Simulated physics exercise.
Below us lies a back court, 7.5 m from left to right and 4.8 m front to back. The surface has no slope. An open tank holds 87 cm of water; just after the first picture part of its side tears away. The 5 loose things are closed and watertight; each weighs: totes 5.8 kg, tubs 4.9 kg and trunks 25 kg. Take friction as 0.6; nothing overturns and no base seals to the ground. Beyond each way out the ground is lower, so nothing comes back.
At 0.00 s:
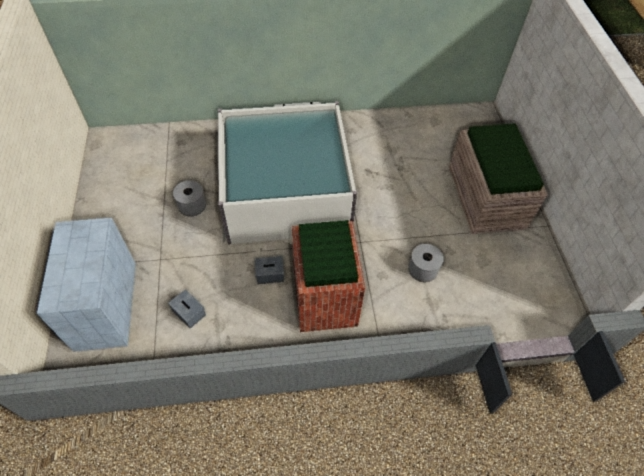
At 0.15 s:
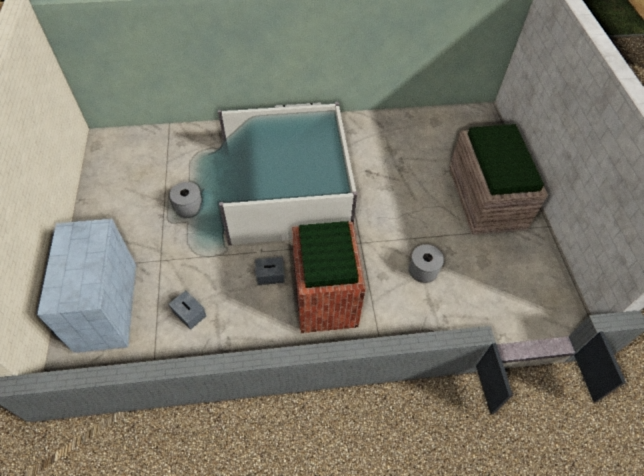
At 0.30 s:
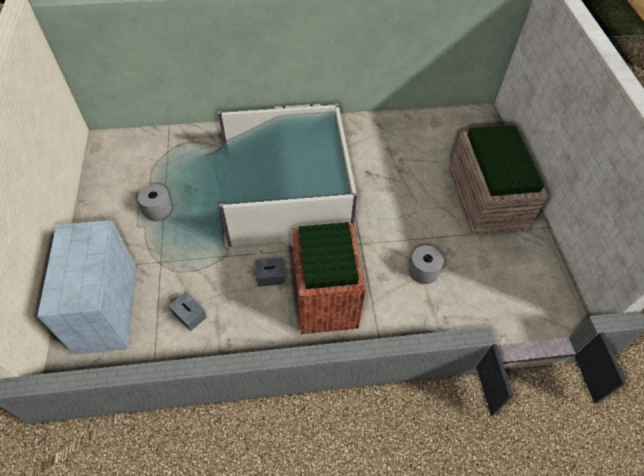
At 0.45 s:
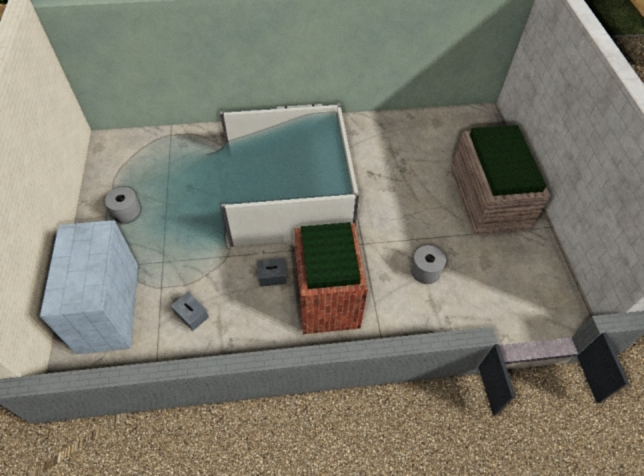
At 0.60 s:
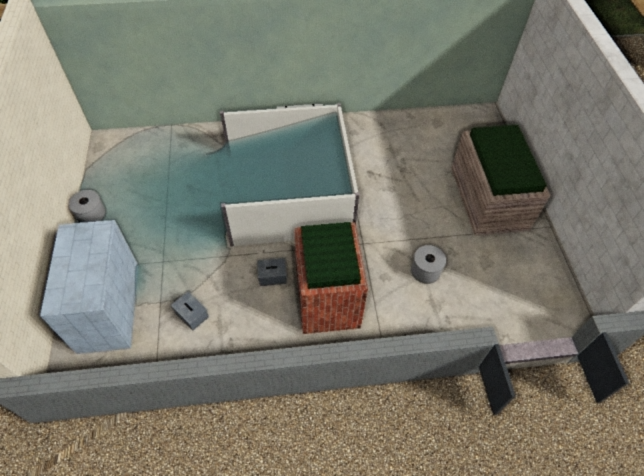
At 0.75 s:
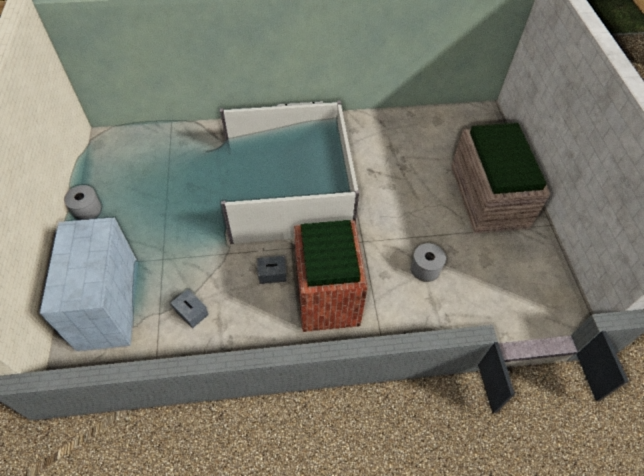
Water pours out through the open left side of a white-walled tank and spreads across the stone floor, pushing a round gray tub leftward to the cream wall behind a pale blue block, while the other objects stay still.
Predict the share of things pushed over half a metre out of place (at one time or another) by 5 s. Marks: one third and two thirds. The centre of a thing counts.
Share: At least two thirds.
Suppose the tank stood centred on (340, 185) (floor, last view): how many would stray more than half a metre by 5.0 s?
Then 4.
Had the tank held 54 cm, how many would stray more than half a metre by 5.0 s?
In that case 3 of them.
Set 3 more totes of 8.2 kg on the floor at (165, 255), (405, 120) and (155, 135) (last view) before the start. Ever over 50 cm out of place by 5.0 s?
In turn: More, past it, more.
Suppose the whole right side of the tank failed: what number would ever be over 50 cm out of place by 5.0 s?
Then 2.
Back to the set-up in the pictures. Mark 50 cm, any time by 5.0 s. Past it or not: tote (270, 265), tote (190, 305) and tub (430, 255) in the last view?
In turn: Past it, past it, under.
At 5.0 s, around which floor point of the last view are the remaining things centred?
Around (321, 230).
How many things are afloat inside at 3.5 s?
3 of them.
After 1.1 s 1 of 5 are over 50 cm from their spots; 1 afloat.
After 2.2 s 1 of 5 are over 50 cm from their spots; 1 afloat.
After 3.5 s 3 of 5 are over 50 cm from their spots; 3 afloat.
After 5.0 s 4 of 5 are over 50 cm from their spots, and 4 have been at some point; 3 afloat.
